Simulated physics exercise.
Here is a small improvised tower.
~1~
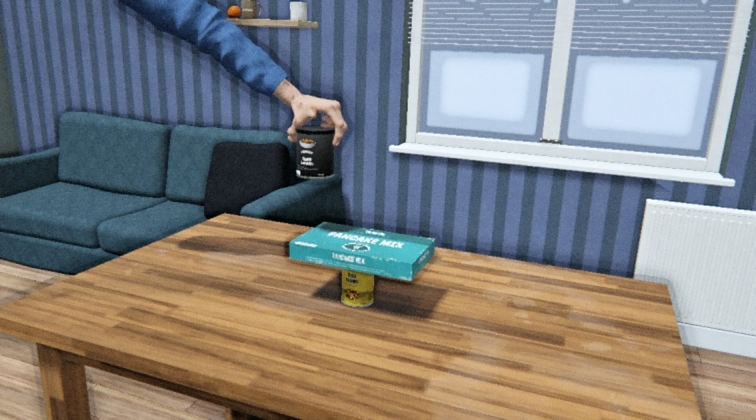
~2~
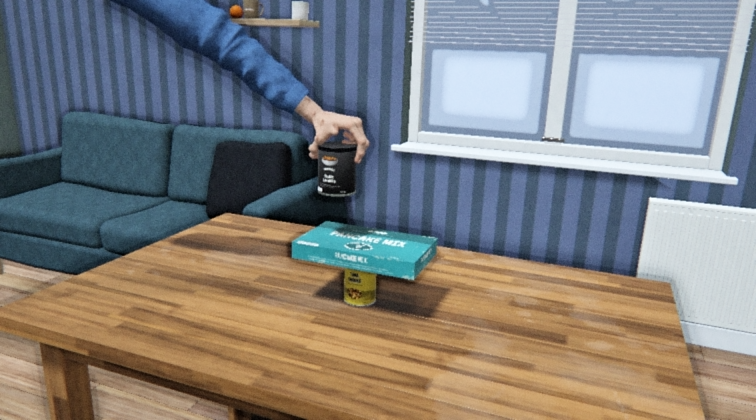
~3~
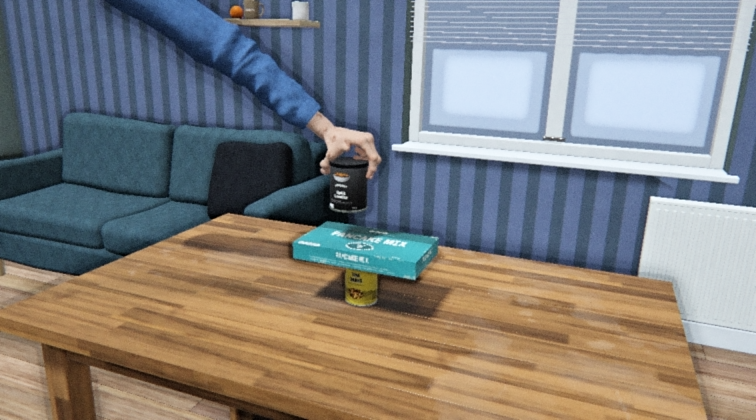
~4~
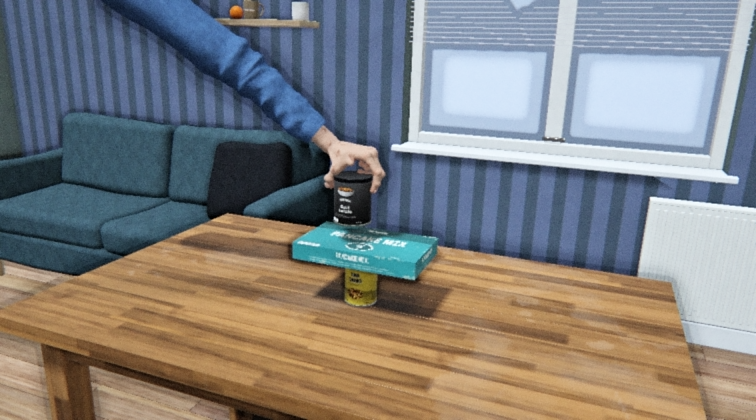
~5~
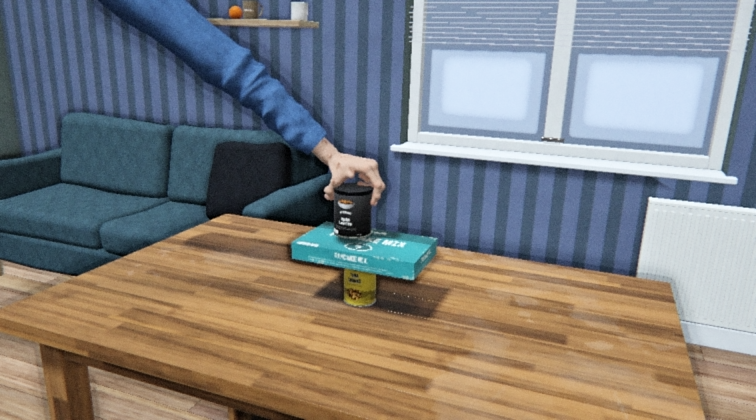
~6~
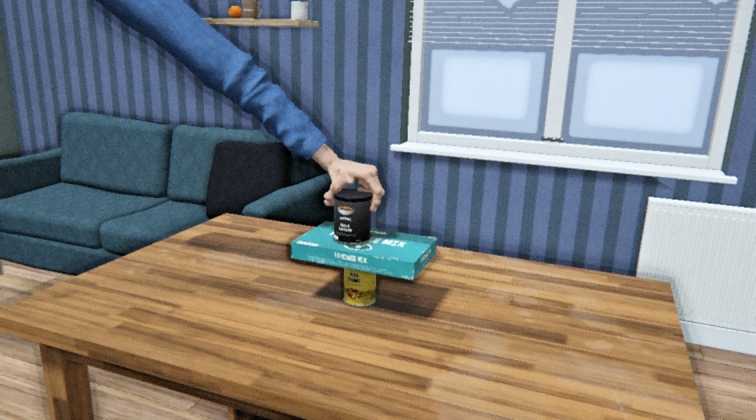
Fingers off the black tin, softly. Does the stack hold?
The stack holds.
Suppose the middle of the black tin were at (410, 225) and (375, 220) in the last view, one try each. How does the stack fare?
In the first case it comes apart; in the second case it holds.
Then, 0.20 s later than the last frame, all is still.
Then, 0.40 s later than the last frame, black tin resting near (353, 217).
When it is over, all 3 as before. End places, in pixels of the last picture, black tin near (353, 217). The stack stays up.
